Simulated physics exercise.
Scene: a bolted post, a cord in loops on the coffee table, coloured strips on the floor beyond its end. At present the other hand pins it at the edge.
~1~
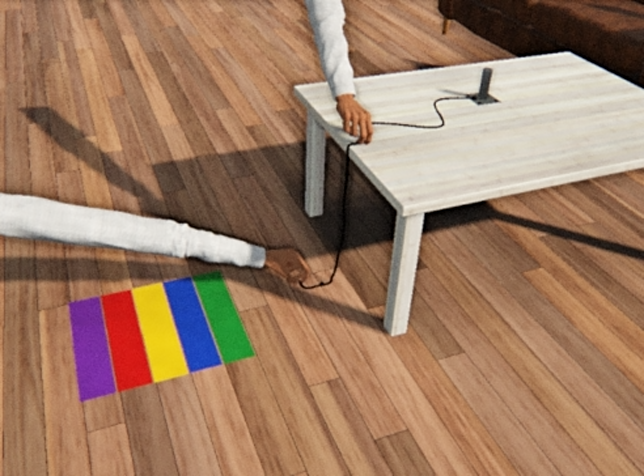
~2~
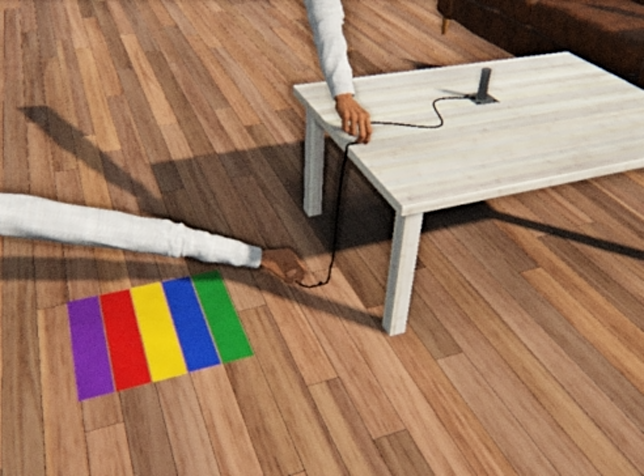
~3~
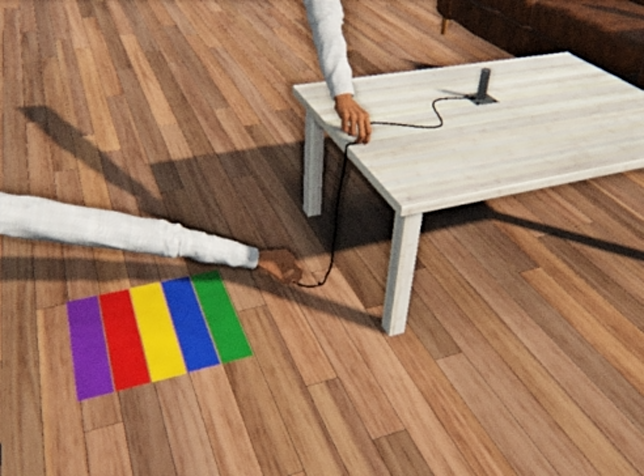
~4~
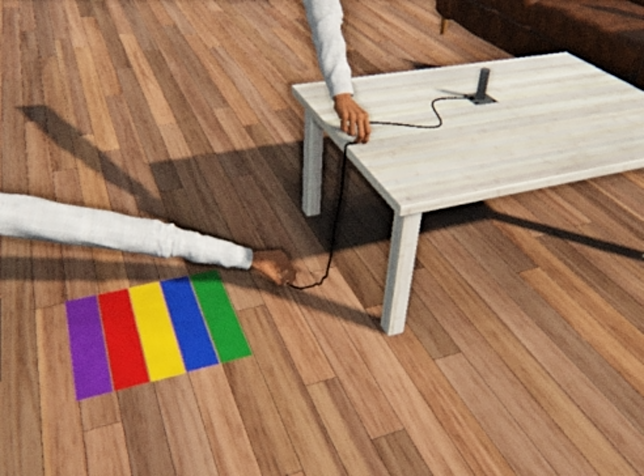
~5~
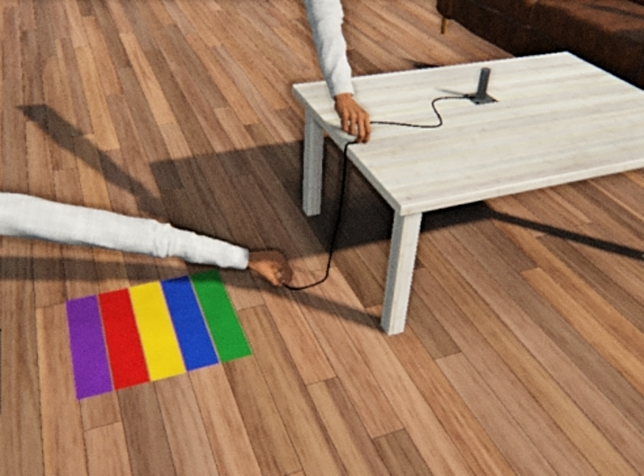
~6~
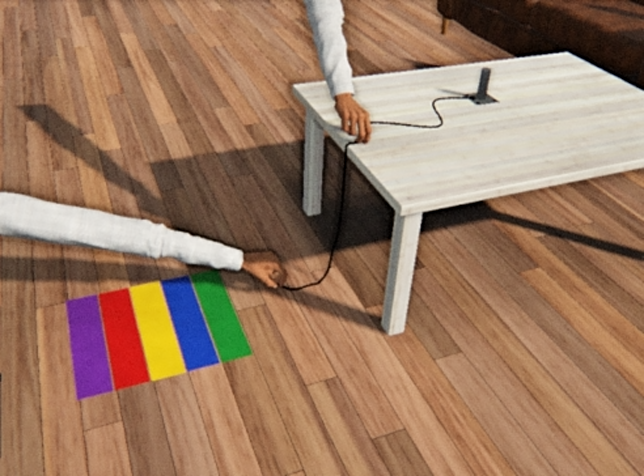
A hand near the floor drawing a dark cord slightly left beside coloured strips, another hand pinning it at the table edge.
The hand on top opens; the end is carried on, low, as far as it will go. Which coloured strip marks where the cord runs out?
Red.
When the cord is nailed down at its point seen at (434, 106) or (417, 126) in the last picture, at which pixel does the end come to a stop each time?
Pixel positions per try: (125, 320); (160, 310).
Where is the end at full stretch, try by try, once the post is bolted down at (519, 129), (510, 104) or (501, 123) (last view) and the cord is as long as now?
Try by try, around (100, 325), (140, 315) and (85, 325).
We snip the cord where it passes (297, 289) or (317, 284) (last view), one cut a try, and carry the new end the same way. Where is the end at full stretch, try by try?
The pixels are close to (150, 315) and (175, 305), one per try.
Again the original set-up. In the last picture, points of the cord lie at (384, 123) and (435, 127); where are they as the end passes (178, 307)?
The first lands at (355, 135), while the second lands at (392, 122).
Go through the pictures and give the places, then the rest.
End (300, 281); green (233, 342); blue (200, 351); yellow (167, 359); red (132, 368); purple (95, 377), in the first frame.
End (296, 281); cord through (446, 99) (443, 124) (376, 123) (347, 150) (337, 215) (330, 269), in the second frame.
End (293, 282), in the third frame.
End (287, 283); cord through (445, 99) (441, 124) (375, 123) (346, 150) (337, 214) (328, 270), in the fourth frame.
End (284, 283), in the fifth frame.
End (278, 284); cord through (446, 99) (442, 124) (376, 123) (347, 150) (341, 213) (328, 270), in the sixth frame.
A little later, end near (178, 307); over blue.
Next, end near (138, 316); over yellow.
When it is tight, end near (114, 321); over red. The red one.
